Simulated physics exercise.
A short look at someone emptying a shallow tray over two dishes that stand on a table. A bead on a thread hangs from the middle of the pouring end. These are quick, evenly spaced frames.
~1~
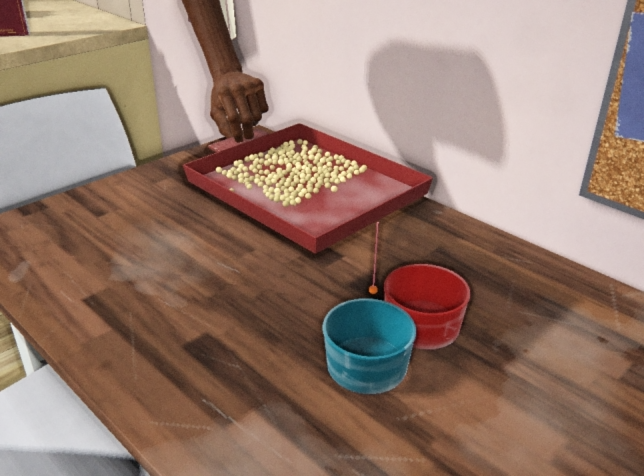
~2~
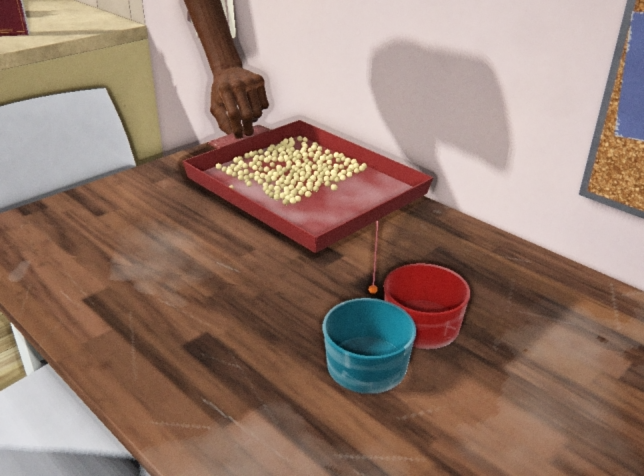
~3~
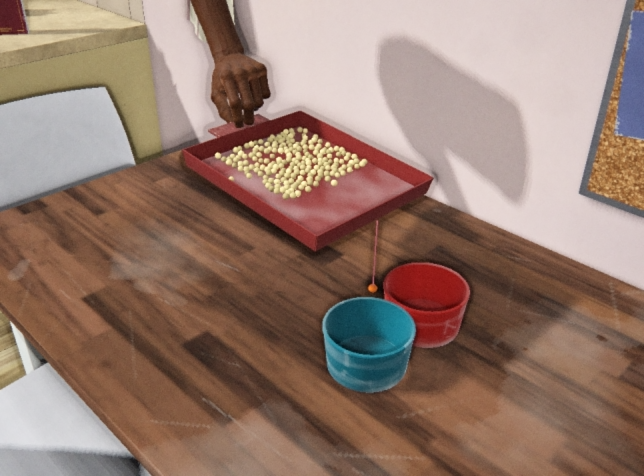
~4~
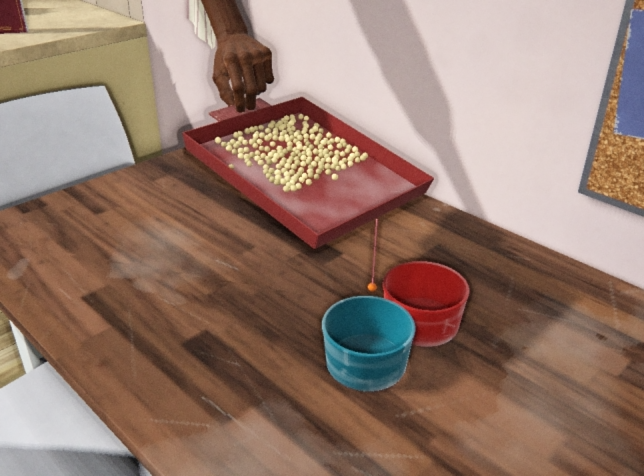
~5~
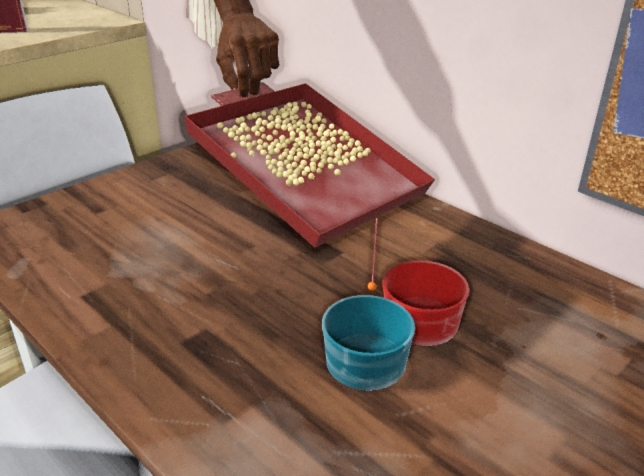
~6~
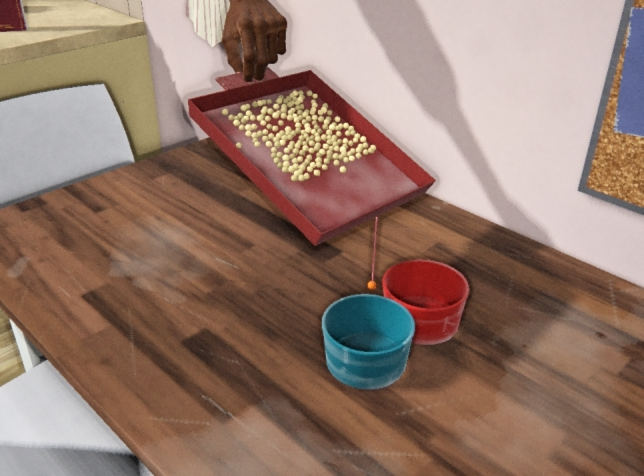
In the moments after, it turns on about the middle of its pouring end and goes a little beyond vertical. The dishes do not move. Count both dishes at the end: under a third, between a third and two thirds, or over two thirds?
The two hold more than two thirds of the load.
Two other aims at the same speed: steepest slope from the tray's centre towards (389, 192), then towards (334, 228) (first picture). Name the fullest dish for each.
In turn: The dish on the right; the left one.
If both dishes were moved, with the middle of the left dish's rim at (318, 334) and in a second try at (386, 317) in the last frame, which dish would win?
The first try: The right dish. The second: The right dish.
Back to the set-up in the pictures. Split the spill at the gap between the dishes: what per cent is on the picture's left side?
Roughly 10 in a hundred.
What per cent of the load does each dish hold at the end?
Left dish near 20 in a hundred; right dish near 80.
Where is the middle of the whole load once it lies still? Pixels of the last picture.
Near (422, 320).
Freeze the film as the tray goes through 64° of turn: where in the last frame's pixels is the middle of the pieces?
Roughly at (403, 198).
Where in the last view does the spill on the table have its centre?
Close to (492, 391).
Soon after the last picture, tray tipped steeply; most on the tray; a stray few in the right dish; a small part in the air.
A little later, tray tipped past a quarter turn; about two thirds on the tray; a stray few in the left dish; about a quarter in the right dish; a small part outside both; a small part in the air.
Later still, tray tipped past a quarter turn; about a quarter in the left dish; most in the right dish; a small part outside both.
At rest, tray tipped past a quarter turn; about a quarter in the left dish; most in the right dish; a small part outside both.
